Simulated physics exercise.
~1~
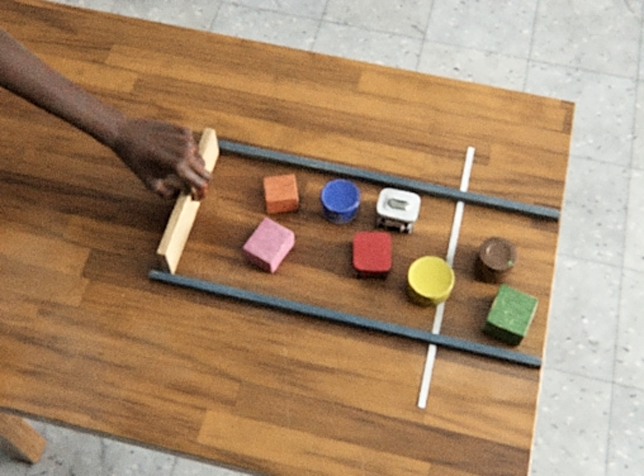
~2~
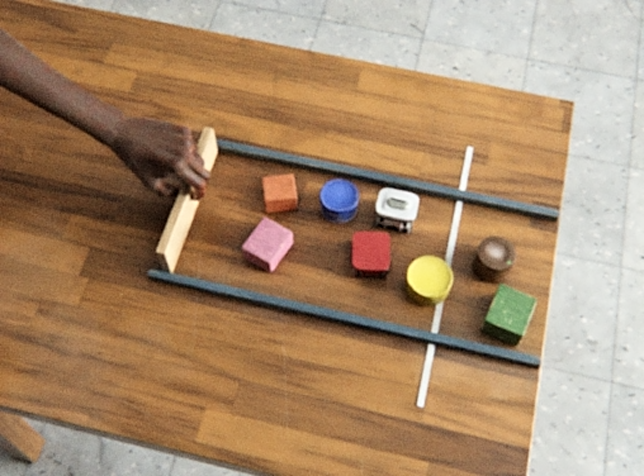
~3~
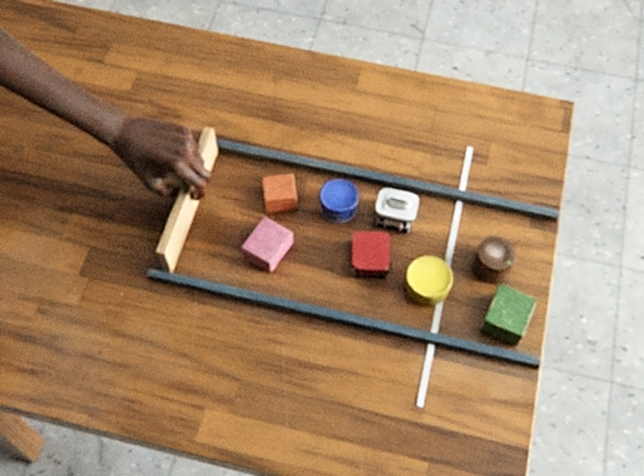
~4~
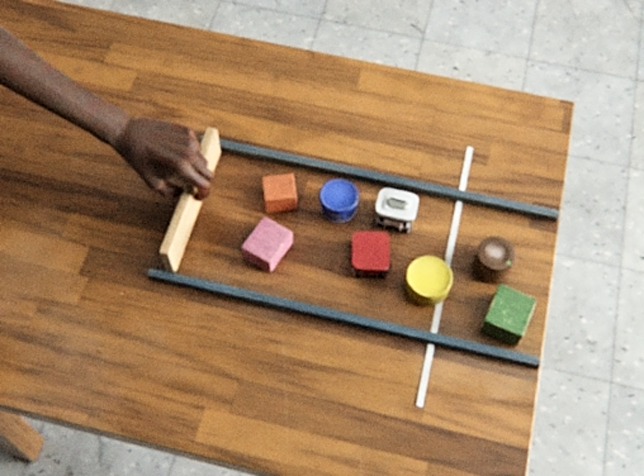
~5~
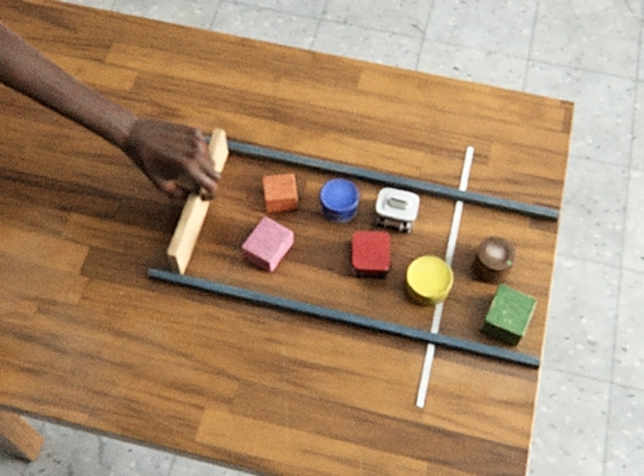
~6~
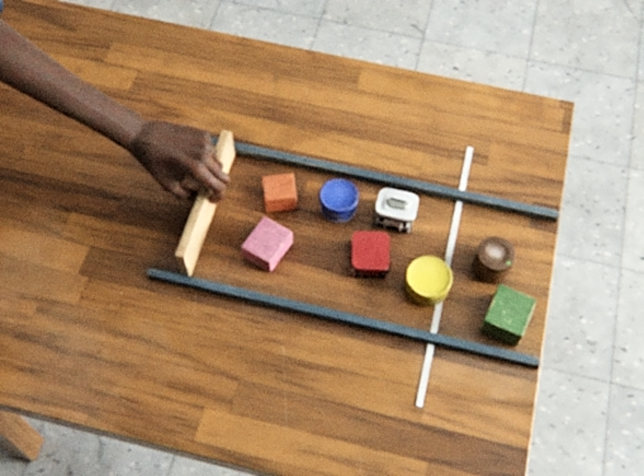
A hand slid a wooden board slightly to the right between two dark strips on a wooden table, while the colourful blocks, yellow tub, brown lid and other small things in front of it stayed still.
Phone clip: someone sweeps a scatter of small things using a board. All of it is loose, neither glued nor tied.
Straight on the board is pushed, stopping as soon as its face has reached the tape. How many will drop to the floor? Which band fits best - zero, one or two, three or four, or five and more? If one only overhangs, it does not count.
The band that fits is one or two.
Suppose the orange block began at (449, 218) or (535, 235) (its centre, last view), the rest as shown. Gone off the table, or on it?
Taking the two spots in turn, it stays put and then stays put.
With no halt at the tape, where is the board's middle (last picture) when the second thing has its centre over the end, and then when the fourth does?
First around (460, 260), then around (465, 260).
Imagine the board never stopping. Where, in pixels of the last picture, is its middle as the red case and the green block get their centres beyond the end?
First it's close to (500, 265), next close to (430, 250).
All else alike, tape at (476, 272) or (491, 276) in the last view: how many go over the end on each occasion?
The counts would come to 4 and 4.
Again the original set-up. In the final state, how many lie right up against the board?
All in all, 2.
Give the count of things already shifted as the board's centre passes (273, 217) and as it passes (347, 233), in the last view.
First position 2; second position 6.
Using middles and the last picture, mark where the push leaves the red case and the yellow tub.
First at (498, 283); second at (538, 296).
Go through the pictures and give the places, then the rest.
In the first frame, green block (510, 316); brown lid (496, 260); yellow tub (430, 282); board (190, 200); tape (448, 267).
In the second frame, brown lid (494, 260); white case (396, 211).
In the third frame, yellow tub (428, 282); board (188, 199).
In the fourth frame, green block (508, 315); pink block (267, 245).
In the fifth frame, brown lid (494, 260); red case (371, 255).
In the sixth frame, green block (508, 315); brown lid (494, 260); yellow tub (428, 282); board (206, 202); tape (447, 266).
Early on, none off yet; green block at rest near (508, 315); brown lid at rest near (494, 260); yellow tub at rest near (428, 282).
A while later, none off yet; green block travelled a little near (525, 323); brown lid at rest near (497, 258); yellow tub travelled about its own width near (491, 296).
Finally, the number that fall off is one or two; lost, green block.
